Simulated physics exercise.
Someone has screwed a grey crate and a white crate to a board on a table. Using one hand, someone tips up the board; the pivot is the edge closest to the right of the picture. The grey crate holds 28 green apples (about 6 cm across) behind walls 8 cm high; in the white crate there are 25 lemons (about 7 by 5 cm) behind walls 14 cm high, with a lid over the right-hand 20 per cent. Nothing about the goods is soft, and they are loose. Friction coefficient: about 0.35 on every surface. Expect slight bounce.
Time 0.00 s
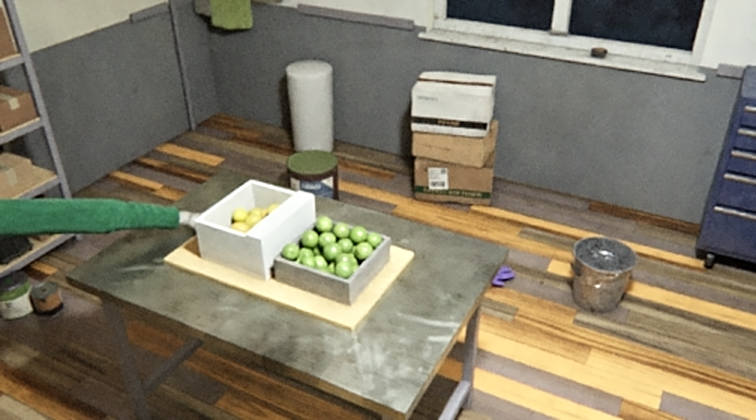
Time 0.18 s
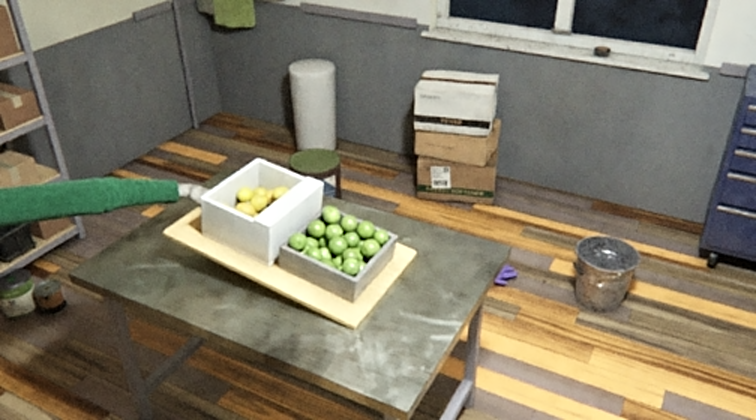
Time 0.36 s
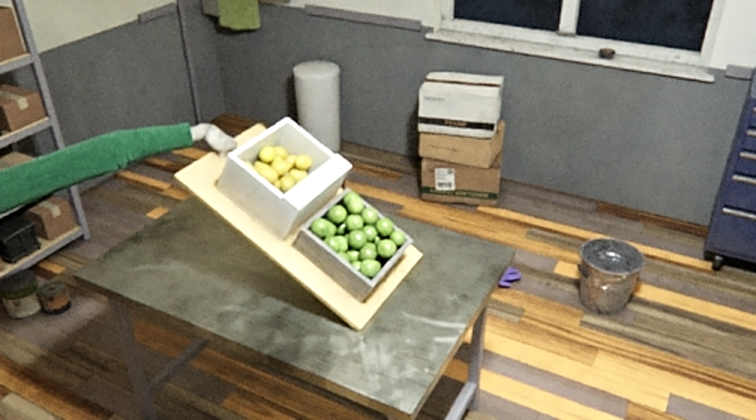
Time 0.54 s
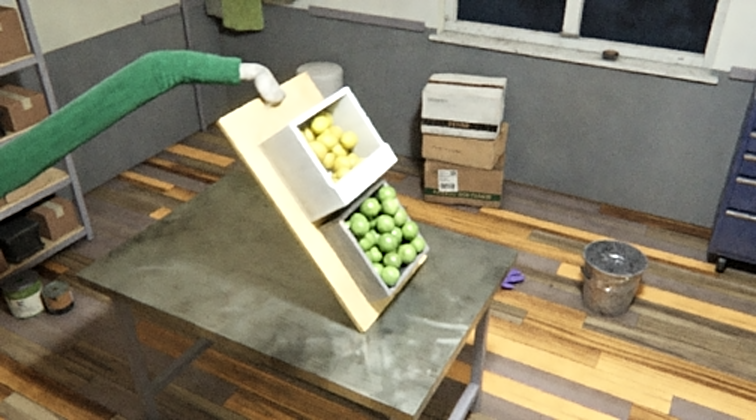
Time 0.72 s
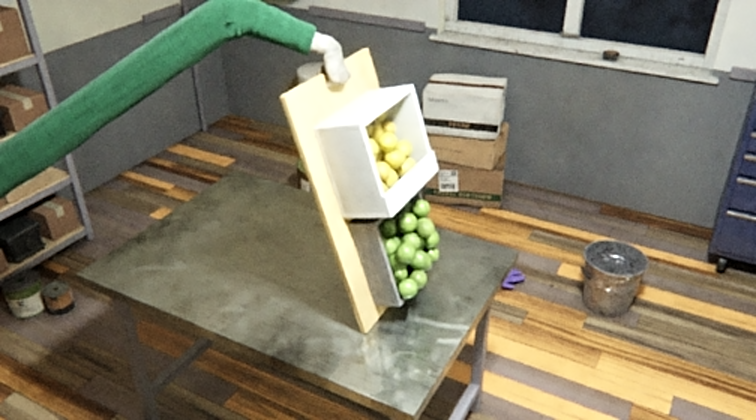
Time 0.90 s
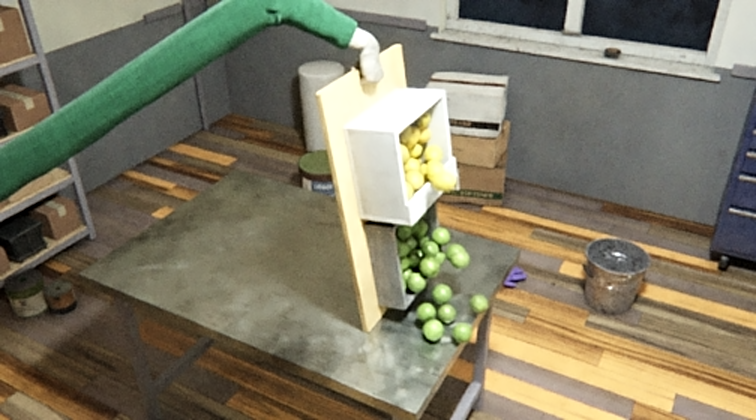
In a storage room, a green-sleeved arm lifts the left end of a board on a table, steadily tilting its white crate of lemons and grey crate of green fruit until nearly upright, as several green fruits tumble onto the tabletop.
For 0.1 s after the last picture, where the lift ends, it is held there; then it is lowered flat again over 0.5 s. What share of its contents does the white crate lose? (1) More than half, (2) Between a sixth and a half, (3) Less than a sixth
Between a sixth and a half (2).
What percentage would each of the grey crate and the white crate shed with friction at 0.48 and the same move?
Then the grey crate sheds 50 per cent, while the white crate sheds 30 per cent.
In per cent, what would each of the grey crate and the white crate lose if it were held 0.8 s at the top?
In that case you'd see grey crate shed 60 percent of its load and white crate shed 30 percent.
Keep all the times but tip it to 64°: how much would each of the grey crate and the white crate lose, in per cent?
Grey crate 20, white crate 10 per cent.
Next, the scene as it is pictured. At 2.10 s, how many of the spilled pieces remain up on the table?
My count comes to close to 8.
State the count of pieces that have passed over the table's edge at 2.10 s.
About 16.
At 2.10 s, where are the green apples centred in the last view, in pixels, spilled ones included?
In the last view they're centred near (433, 294).
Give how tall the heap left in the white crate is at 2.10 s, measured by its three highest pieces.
Near 8 centimetres, I'd say.
After 1.09 s, tilt 74°; the grey crate is down by 13 of 28 and the white crate is down by 5 of 25.
After 1.33 s, tilt 22°; the grey crate is down by 13 of 28 and the white crate is down by 9 of 25.
After 1.67 s, tilt 0°; the grey crate is down by 16 of 28 and the white crate is down by 9 of 25.
When it is over (at 2.10 s), the grey crate is down by 16 of 28 and the white crate is down by 9 of 25. Asked share, 9 of 25, 36 per cent.
